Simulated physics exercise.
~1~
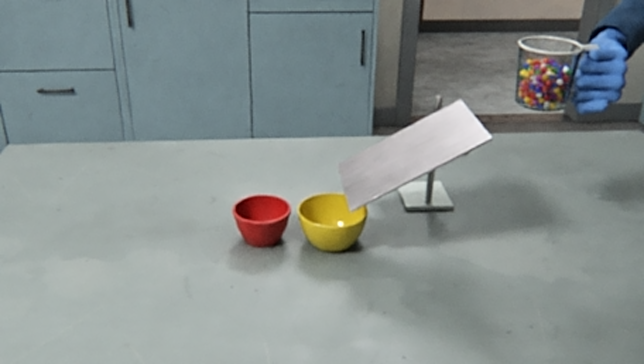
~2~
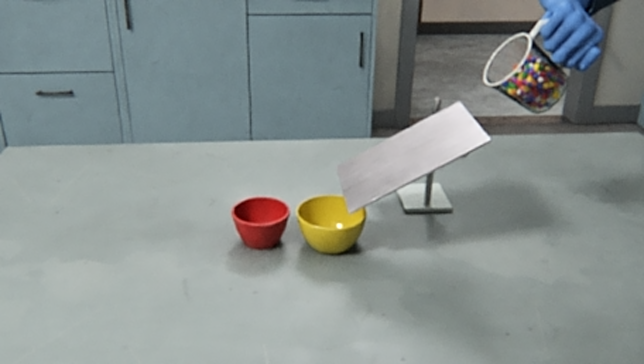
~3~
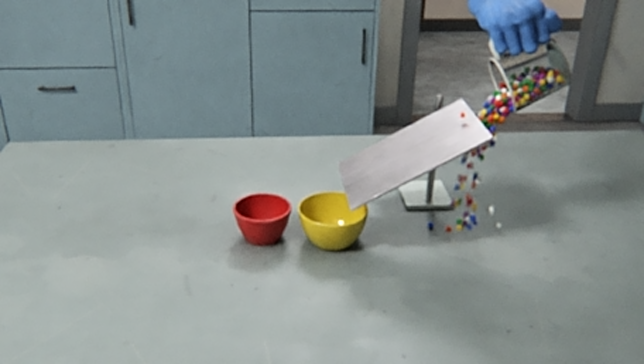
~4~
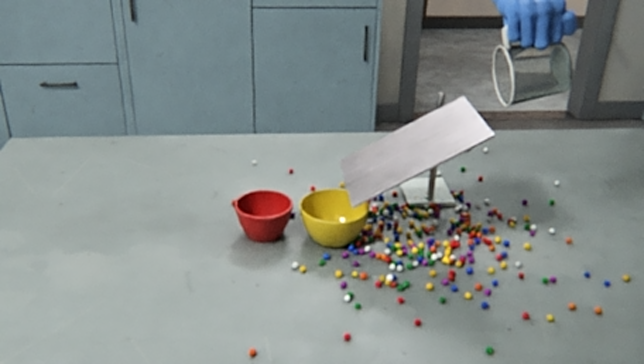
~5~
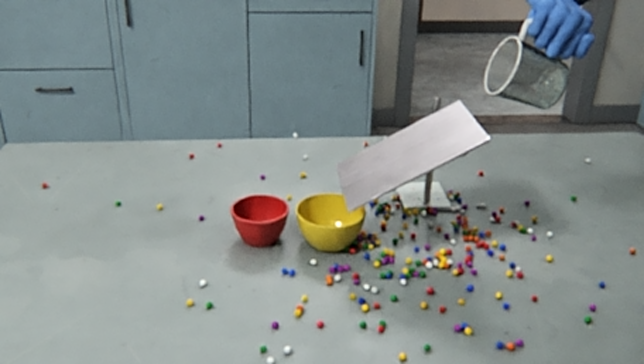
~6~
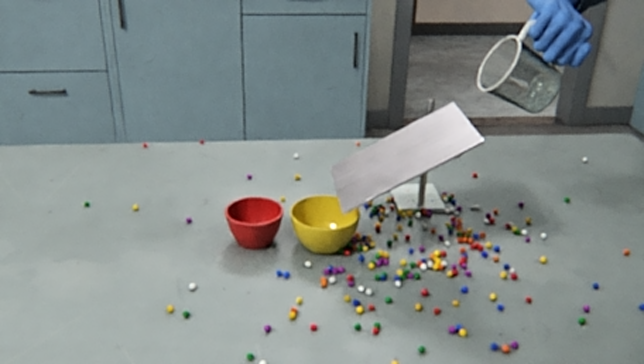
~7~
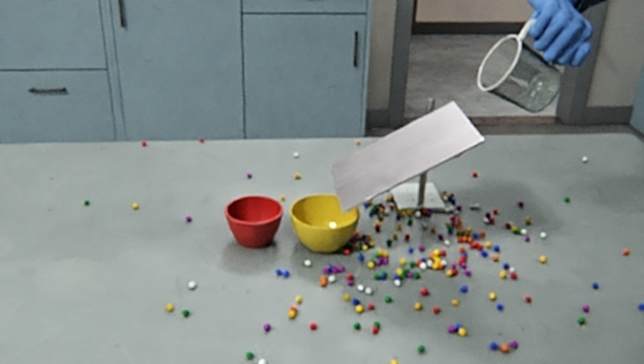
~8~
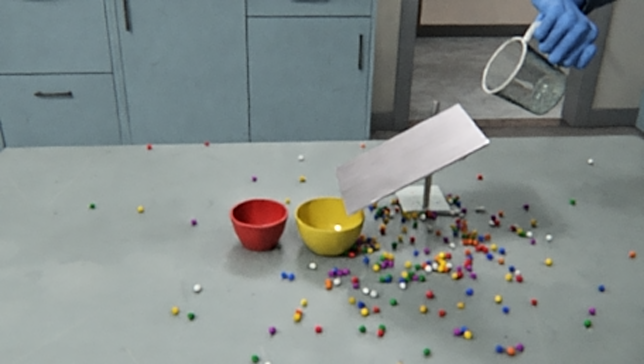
The footage shows a gloved hand tipping a clear cup of colourful beads over the upper end of a sloping metal chute beside red and yellow bowls. The beads spill off, scatter across the table and settle outside both bowls, while the hand holds the emptied cup tilted.
